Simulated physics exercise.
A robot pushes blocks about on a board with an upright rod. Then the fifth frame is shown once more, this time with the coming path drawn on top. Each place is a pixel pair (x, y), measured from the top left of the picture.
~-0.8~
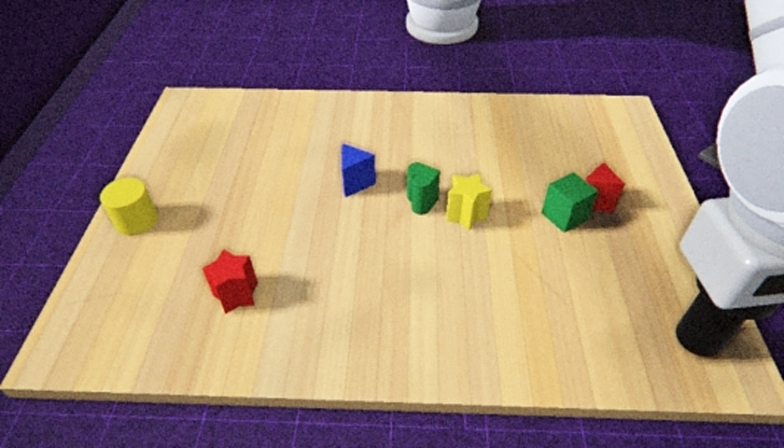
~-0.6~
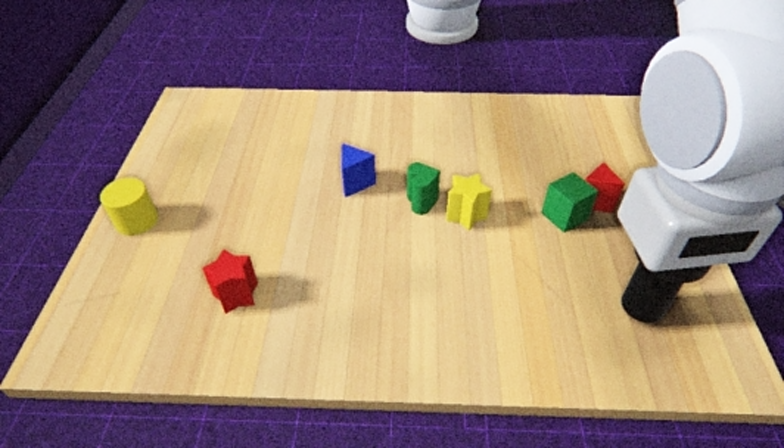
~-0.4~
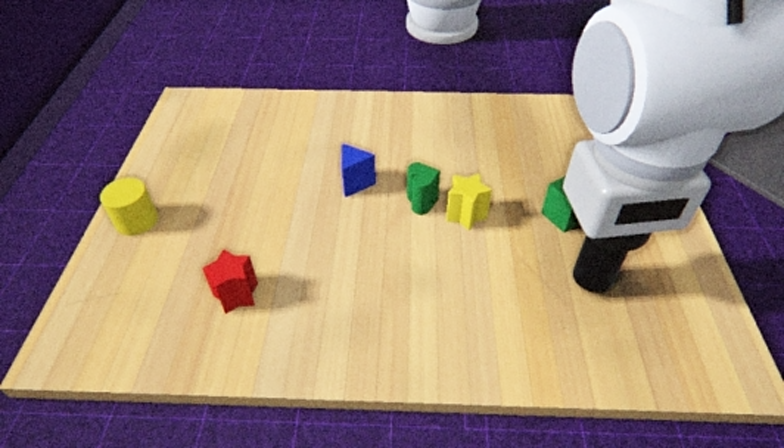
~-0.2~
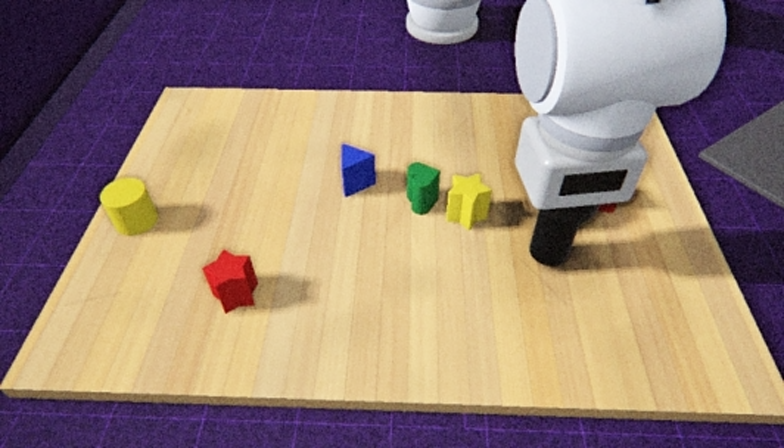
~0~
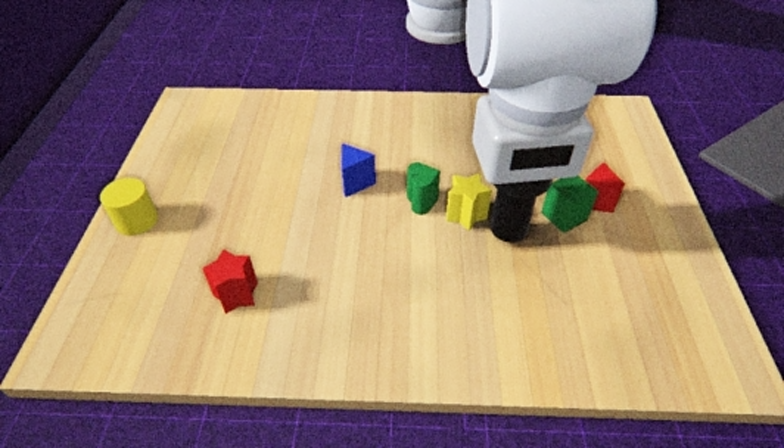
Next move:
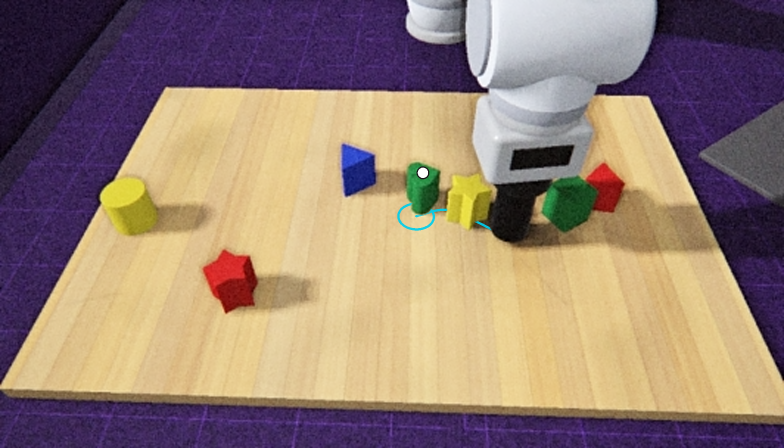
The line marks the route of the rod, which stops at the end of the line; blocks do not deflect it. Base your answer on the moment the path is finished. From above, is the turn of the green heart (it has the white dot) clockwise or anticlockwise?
Watching from overhead, you'd notice the green heart rotating clockwise.
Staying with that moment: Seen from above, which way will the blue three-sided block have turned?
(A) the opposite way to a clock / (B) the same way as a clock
Answer: A.
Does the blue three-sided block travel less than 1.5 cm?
Answer: Yes.
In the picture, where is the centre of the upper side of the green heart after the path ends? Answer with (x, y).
Just about (379, 157).
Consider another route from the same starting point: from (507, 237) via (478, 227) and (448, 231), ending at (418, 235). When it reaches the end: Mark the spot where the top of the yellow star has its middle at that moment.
By then it is at (441, 179).
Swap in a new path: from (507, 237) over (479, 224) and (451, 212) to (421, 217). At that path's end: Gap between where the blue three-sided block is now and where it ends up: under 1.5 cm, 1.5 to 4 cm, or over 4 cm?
Within 1.5 cm.
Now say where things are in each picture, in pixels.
In the first frame, rod's lower end at (698, 338); blue three-sided block at (353, 155); green heart at (423, 173); yellow star at (470, 186); green square piece at (574, 187).
In the second frame, rod at (642, 306); blocks still.
In the third frame, rod at (593, 277); blocks still.
In the fourth frame, rod at (548, 252); blocks still.
In the fifth frame, rod at (509, 229); blue three-sided block at (353, 155); green heart at (423, 173); yellow star at (470, 186); green square piece at (574, 187).
Drawn move, from (507, 237) via (477, 222) and (447, 210), ending at (416, 216); the dot is on the green heart.
On the path given first. One third of the way, rod at (477, 213); green heart at (420, 172), turned 10° anticlockwise; yellow star at (454, 176).
Two thirds of the way, rod at (447, 202); green heart at (395, 164); yellow star at (425, 165).
At the end, rod at (416, 208); blue three-sided block at (350, 153), turned 25° anticlockwise; green heart at (379, 157), turned 20° clockwise; yellow star at (408, 166), turned 25° clockwise; green square piece still.
